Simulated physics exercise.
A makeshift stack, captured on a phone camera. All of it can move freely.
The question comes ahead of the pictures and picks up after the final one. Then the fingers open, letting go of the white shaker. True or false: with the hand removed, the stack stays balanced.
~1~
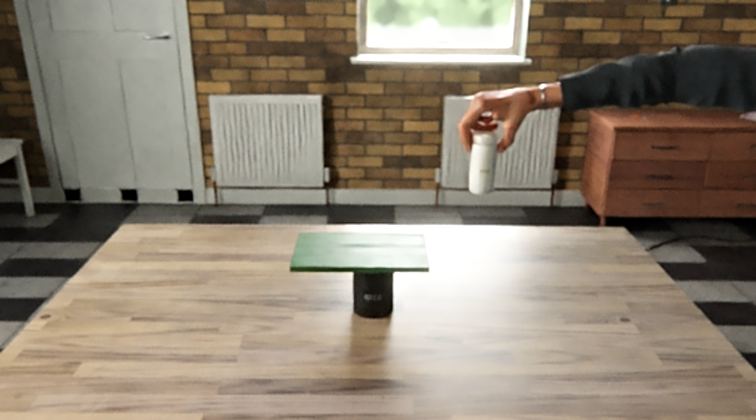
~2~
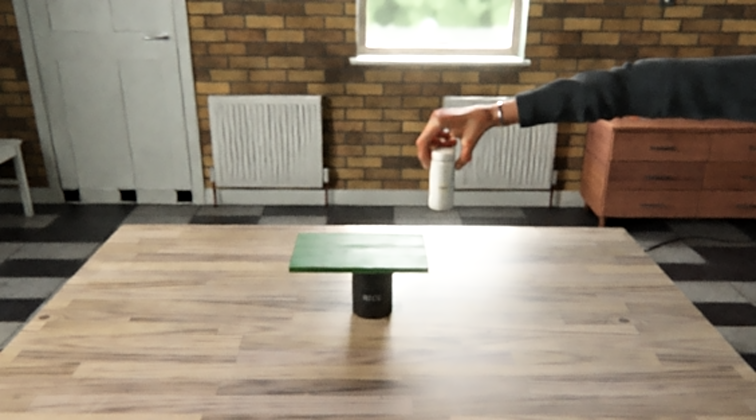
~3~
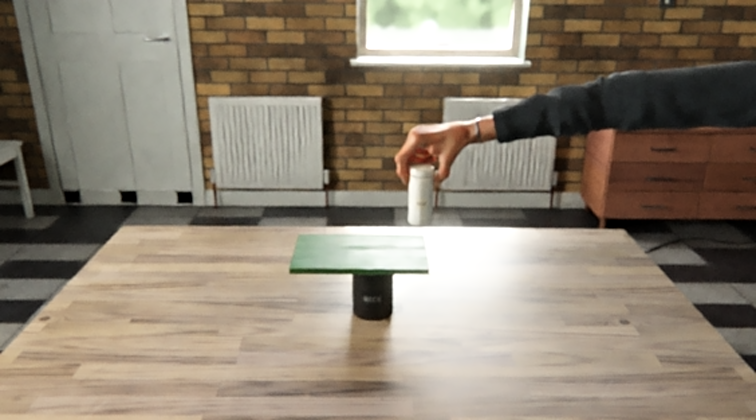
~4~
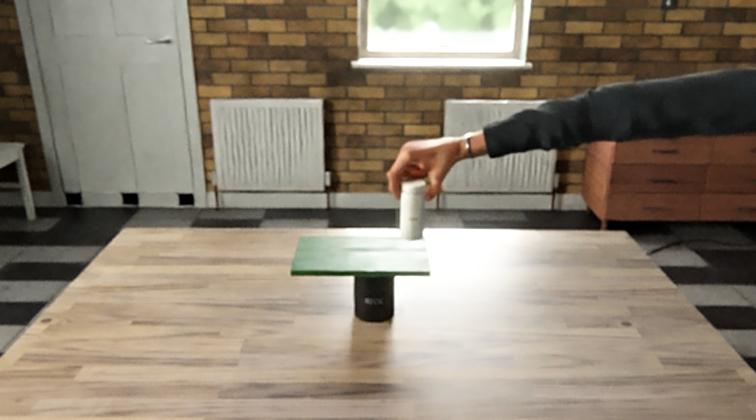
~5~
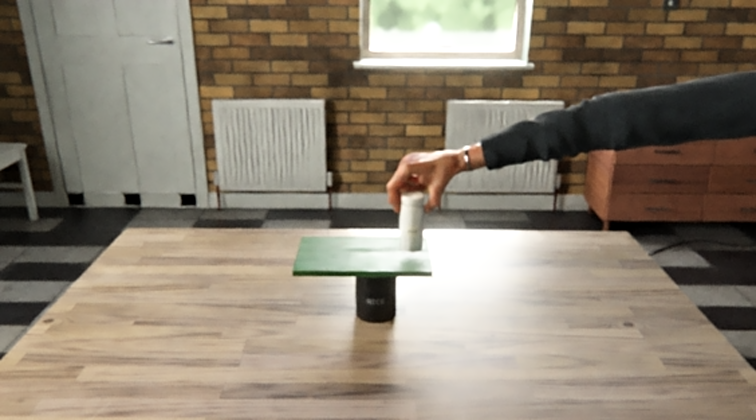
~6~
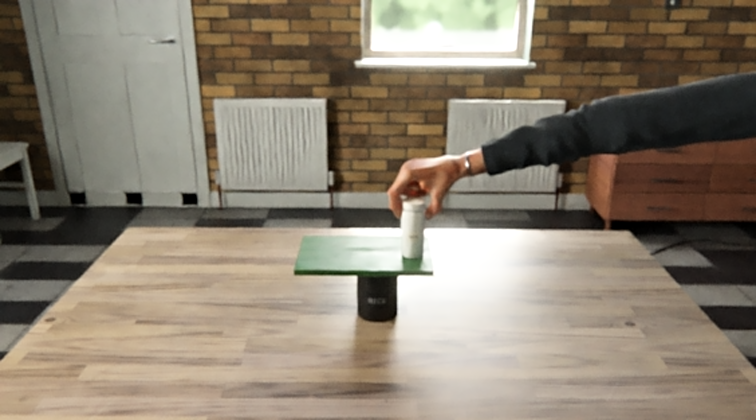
True.
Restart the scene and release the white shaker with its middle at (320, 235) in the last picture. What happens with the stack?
The stack then collapses.
Then, 0.90 s on from there, no change.
Then, 1.70 s on from there, white shaker resting near (414, 228).
In the end, all 3 unmoved. At the end, from the last picture's camera, white shaker near (414, 228). The stack holds.
